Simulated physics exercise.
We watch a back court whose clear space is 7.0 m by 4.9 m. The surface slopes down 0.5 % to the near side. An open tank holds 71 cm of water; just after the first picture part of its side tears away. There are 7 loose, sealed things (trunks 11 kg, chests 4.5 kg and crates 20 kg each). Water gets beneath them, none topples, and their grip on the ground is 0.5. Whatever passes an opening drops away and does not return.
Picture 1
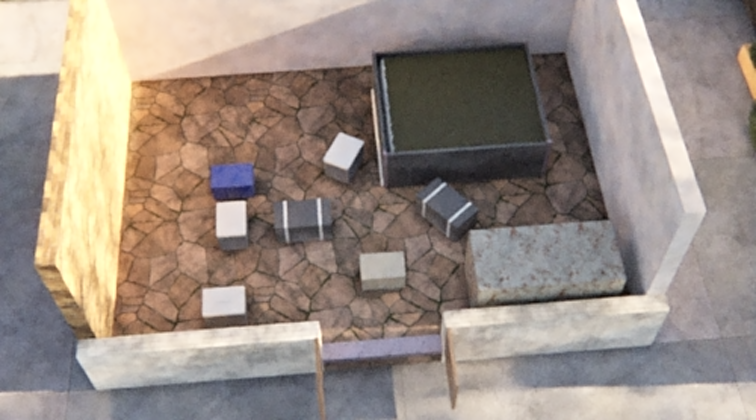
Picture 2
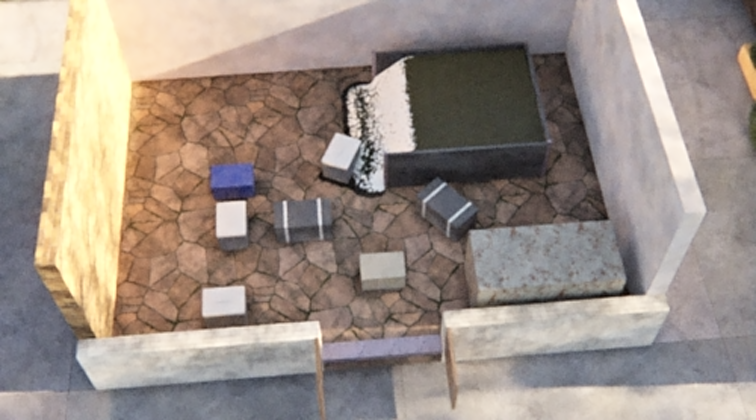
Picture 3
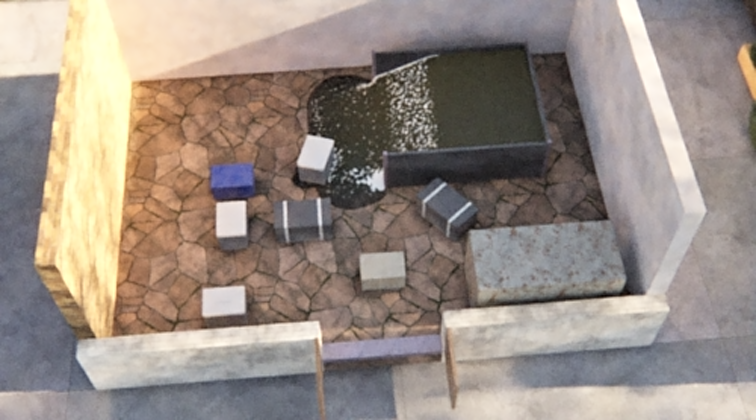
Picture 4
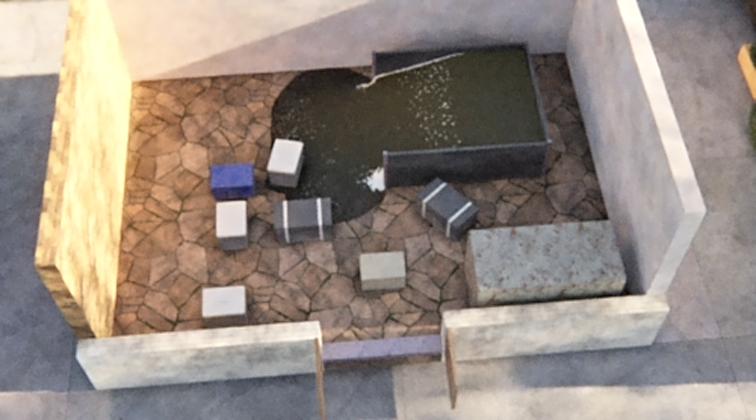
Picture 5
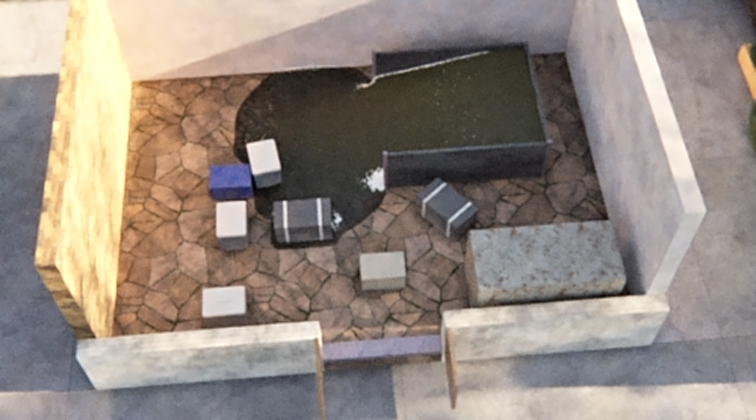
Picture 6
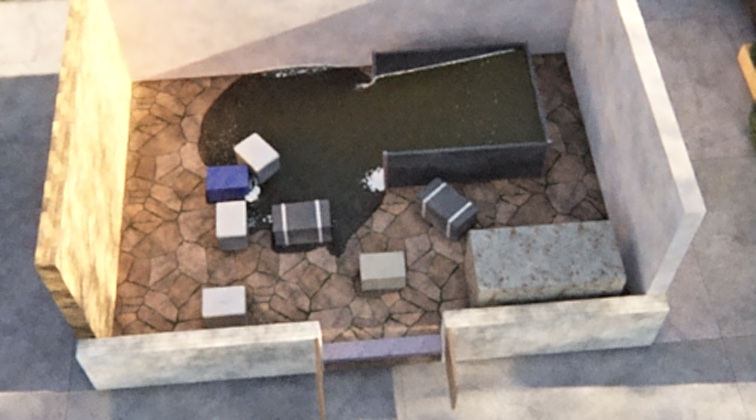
In a walled back court, the left side of a tank tore open and dark water spread across the stone floor, pushing a pale box leftward to the blue crate, which shifted slightly.
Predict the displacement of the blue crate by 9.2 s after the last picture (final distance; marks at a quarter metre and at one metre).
The blue crate ends far away.
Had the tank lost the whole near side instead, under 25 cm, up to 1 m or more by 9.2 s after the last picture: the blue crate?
In that case the blue crate holds its place.
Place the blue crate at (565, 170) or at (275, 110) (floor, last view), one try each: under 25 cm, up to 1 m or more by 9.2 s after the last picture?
In that order: It is nudged along; it travels far.
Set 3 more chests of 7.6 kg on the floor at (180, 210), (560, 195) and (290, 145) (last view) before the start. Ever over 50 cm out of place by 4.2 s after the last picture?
In that order: Past it, under, over.
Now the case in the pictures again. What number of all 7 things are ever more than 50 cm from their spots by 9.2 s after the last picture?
I count 7.
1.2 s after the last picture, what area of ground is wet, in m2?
Some 21 m2.
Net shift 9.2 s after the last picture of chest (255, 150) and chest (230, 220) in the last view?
In that order: 200 cm, 200 cm.
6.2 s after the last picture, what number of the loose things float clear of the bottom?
7 of them.
Then, 1.2 s after the last picture the blue crate is near (136, 209), 1.4 m from its start, afloat; 0 of 7 are out; 3 afloat.
Then, 3.8 s after the last picture the blue crate is near (173, 323), 2.6 m from its start, afloat; 0 of 7 are out; 5 afloat.
Then, 6.2 s after the last picture the blue crate is near (287, 316), 2.5 m from its start, afloat; 0 of 7 are out; 7 afloat.
Then, 9.2 s after the last picture the blue crate has gone out; 1 of 7 are out; 6 afloat.
